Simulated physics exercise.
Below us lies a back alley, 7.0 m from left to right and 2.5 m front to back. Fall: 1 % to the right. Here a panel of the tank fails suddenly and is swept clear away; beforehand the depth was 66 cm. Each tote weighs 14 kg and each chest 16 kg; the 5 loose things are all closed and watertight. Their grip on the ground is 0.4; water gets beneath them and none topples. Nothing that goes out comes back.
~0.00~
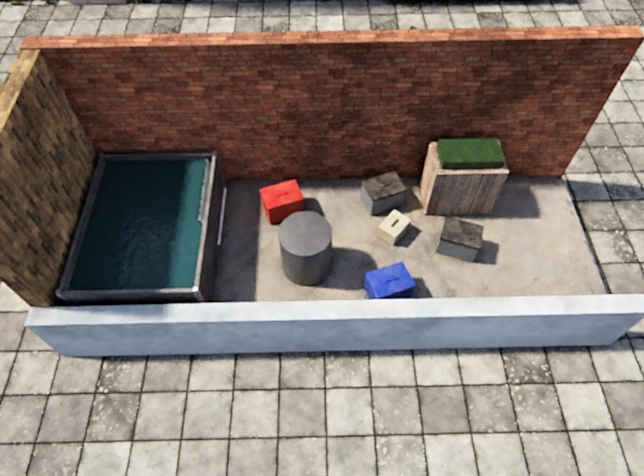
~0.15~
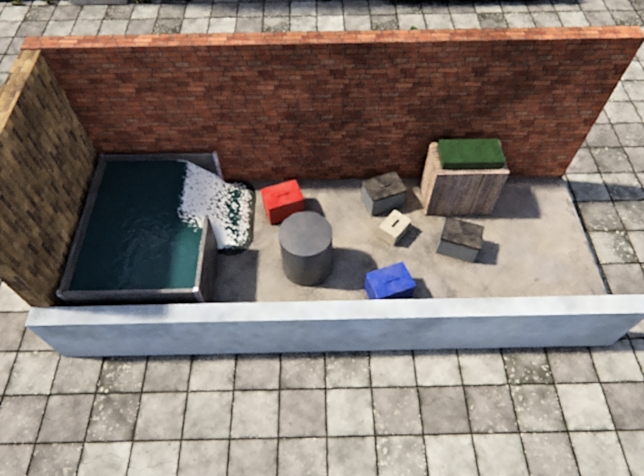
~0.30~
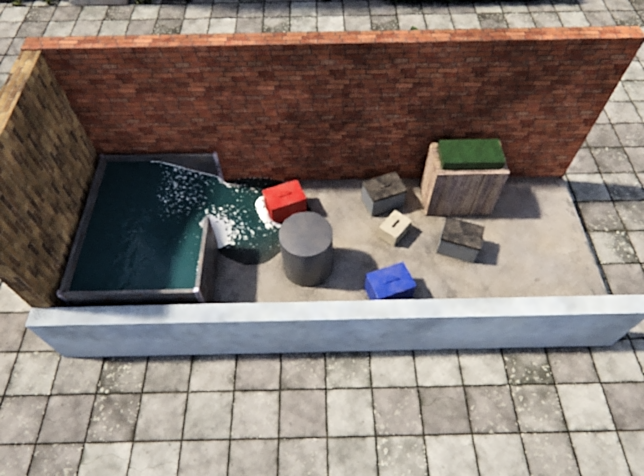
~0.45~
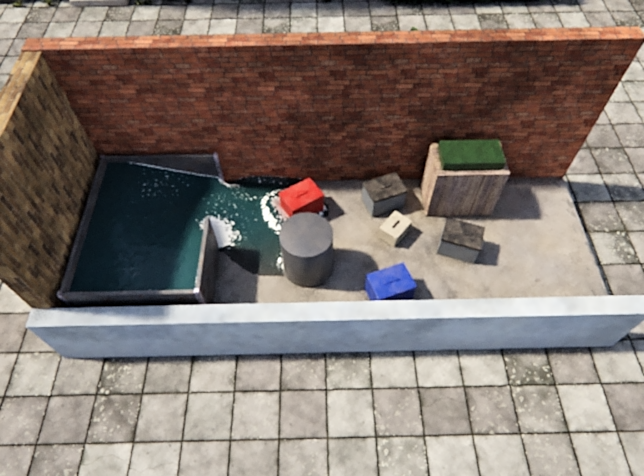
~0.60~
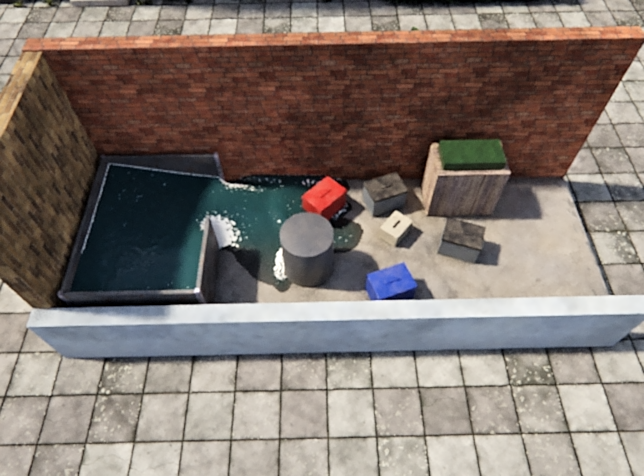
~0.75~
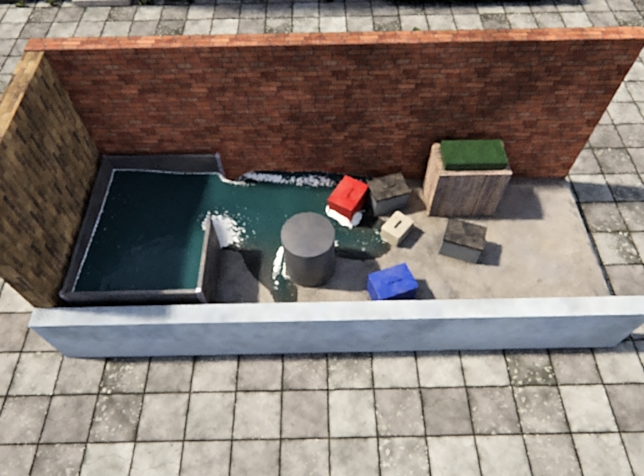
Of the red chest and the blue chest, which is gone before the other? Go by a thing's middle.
I would say the red one.
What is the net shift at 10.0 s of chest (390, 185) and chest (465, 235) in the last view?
Washed out, gone out.
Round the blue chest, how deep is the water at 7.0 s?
Depth approx. 5 cm.
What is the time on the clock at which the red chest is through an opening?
It gets out at about 3.5 s.
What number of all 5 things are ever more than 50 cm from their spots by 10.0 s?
Count: 5.
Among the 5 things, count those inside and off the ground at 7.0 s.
The count is 0.
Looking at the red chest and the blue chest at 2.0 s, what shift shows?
Close to 250 cm for the first and 0 cm for the second.
After 2.0 s the red chest is near (452, 246), 2.5 m from its start, afloat; the blue chest is near (393, 281), 0.0 m from its start, aground; 0 of 5 are out; 2 afloat.
After 4.5 s the red chest has gone out (at 3.6 s); the blue chest is near (378, 278), 0.2 m from its start, aground; 4 of 5 are out; 0 afloat.
After 7.0 s the red chest has gone out (at 3.6 s); the blue chest is near (348, 269), 0.6 m from its start, aground; 4 of 5 are out; 0 afloat.
After 10.0 s the red chest has gone out (at 3.6 s); the blue chest is near (348, 269), 0.6 m from its start, aground; 4 of 5 are out; 0 afloat.
